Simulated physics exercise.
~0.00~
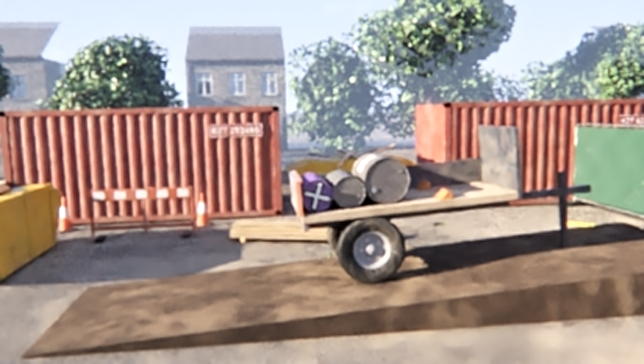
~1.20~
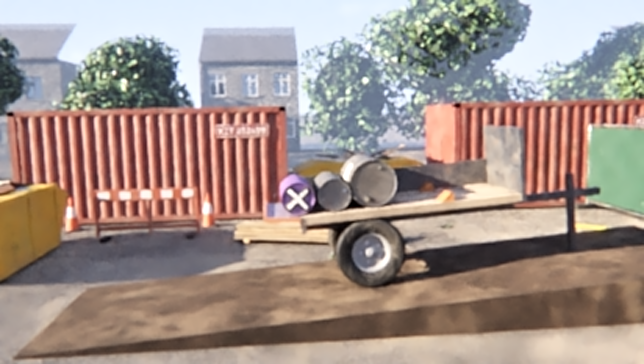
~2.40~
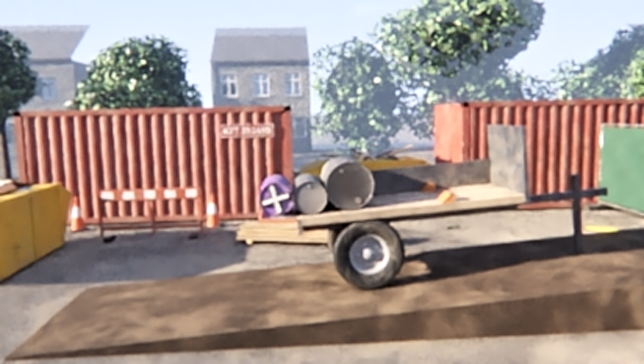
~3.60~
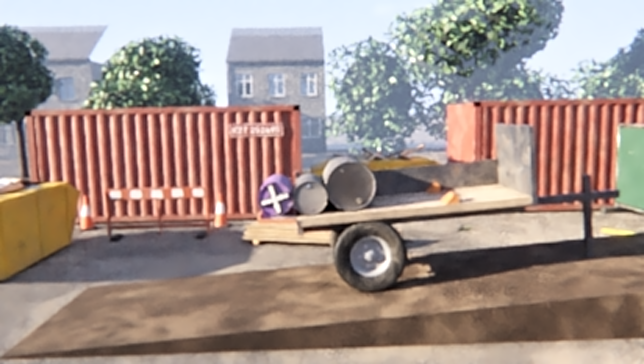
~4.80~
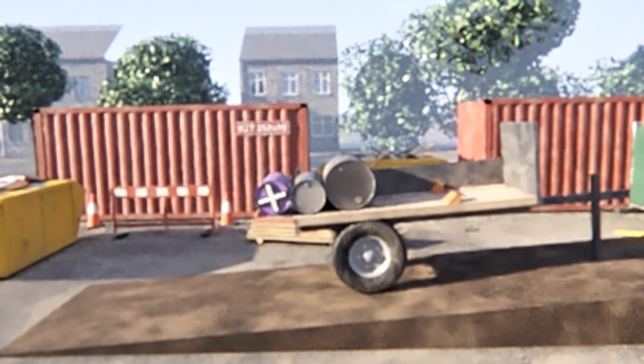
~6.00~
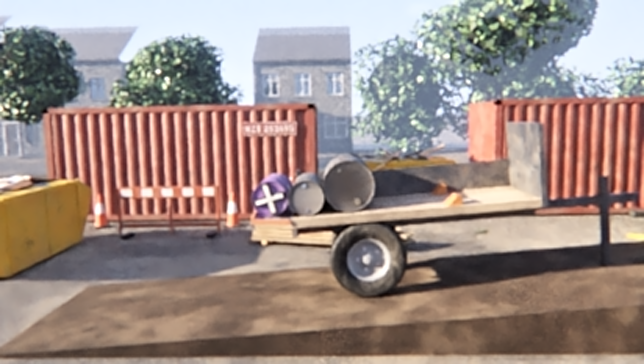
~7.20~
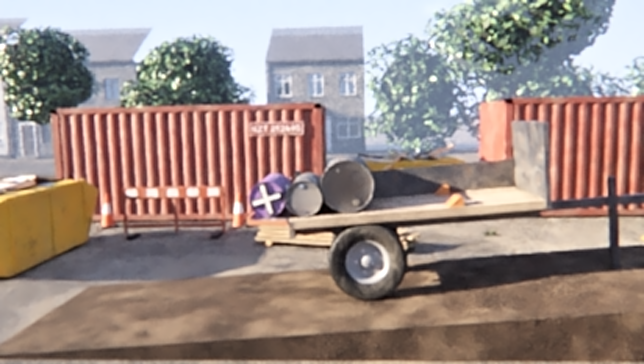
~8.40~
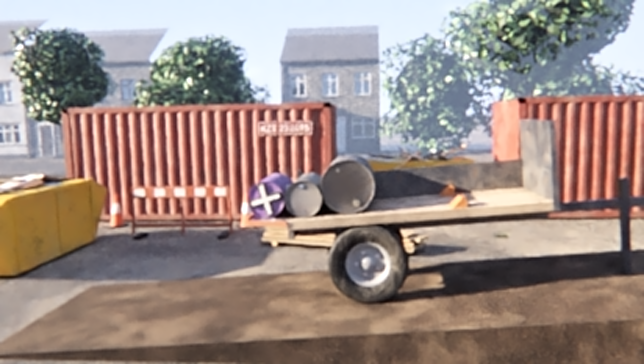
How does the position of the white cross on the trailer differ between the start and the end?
At the start the cross is at the left end of the trailer bed, just inside the gate. By the end it is farther left, out over the lowered tailgate, on the purple drum resting there.
Purple drum with a white cross rolling left onto a trailer's lowered tailgate, two darker drums following, and all stopping aboard.
